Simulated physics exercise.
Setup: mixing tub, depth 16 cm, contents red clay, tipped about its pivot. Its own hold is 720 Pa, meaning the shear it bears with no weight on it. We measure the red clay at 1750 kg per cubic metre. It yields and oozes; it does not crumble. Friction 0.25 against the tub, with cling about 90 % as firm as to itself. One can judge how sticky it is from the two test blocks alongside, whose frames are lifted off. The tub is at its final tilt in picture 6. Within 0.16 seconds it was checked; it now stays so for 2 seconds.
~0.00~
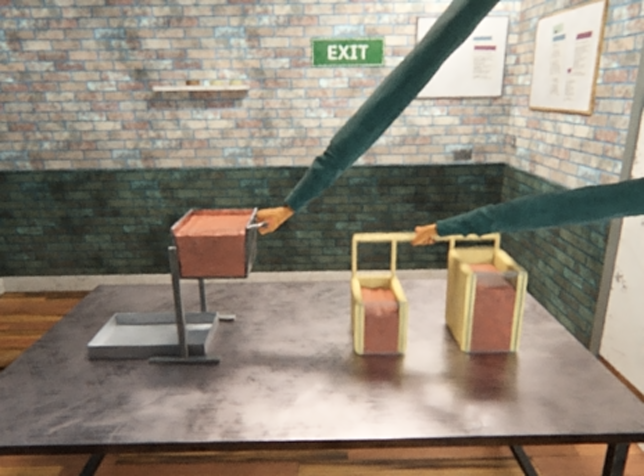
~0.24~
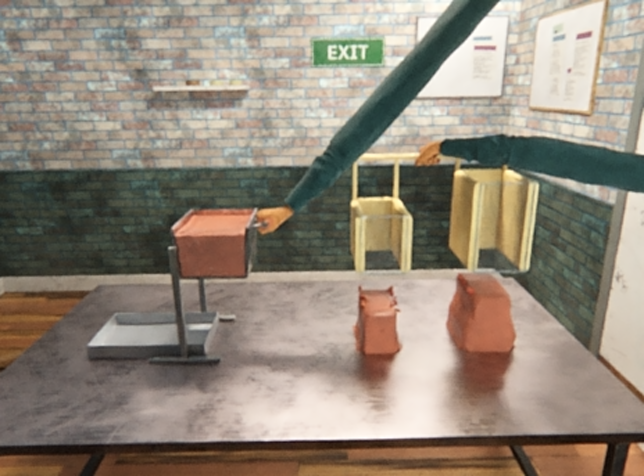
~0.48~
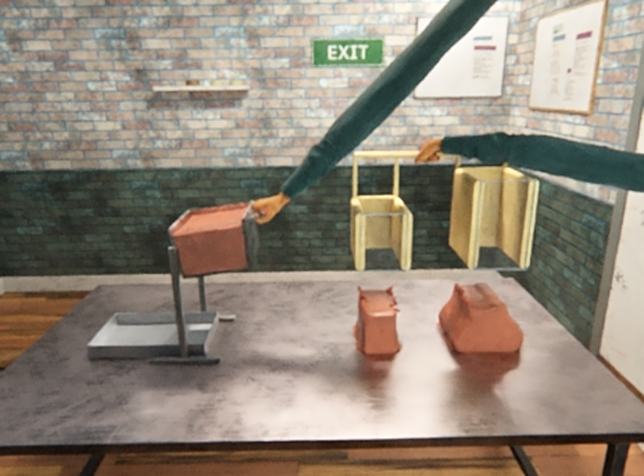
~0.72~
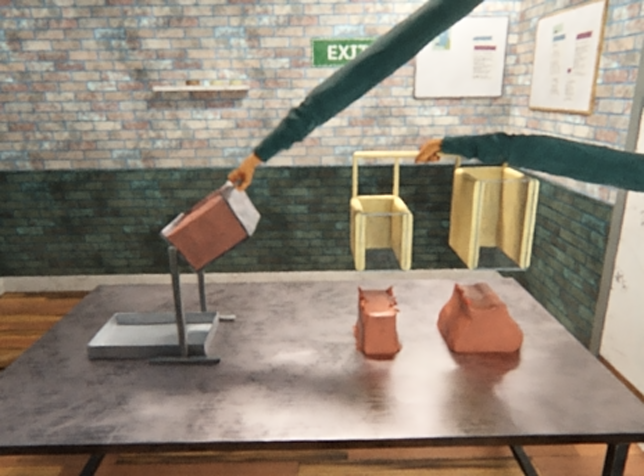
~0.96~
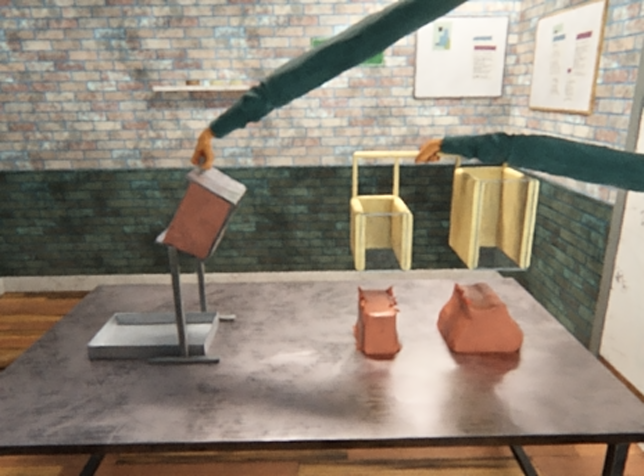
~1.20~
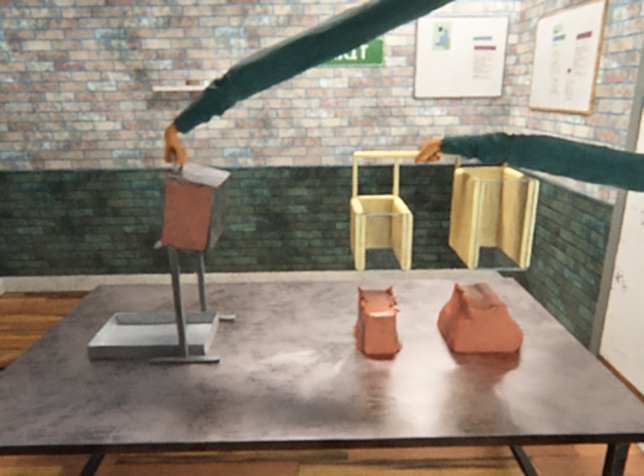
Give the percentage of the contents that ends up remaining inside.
I would say roughly 100 per cent remains inside.
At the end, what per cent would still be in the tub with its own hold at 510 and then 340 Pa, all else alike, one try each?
The answers, in order, are 65 % and 55 %.
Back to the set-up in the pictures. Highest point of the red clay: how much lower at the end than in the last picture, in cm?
Roughly 0 cm.
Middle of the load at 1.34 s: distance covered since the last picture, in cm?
Close to 0 centimetres.
After 1.34 s, the tub is at 79 degrees and holds 100 %.
After 1.51 s, the tub is at 79 degrees and holds 100 %.
After 1.68 s, the tub is at 79 degrees and holds 100 %.
After 1.85 s, the tub is at 79 degrees and holds 100 %.
After 3.20 s, at the end, the tub is at 79 degrees and holds 100 %.
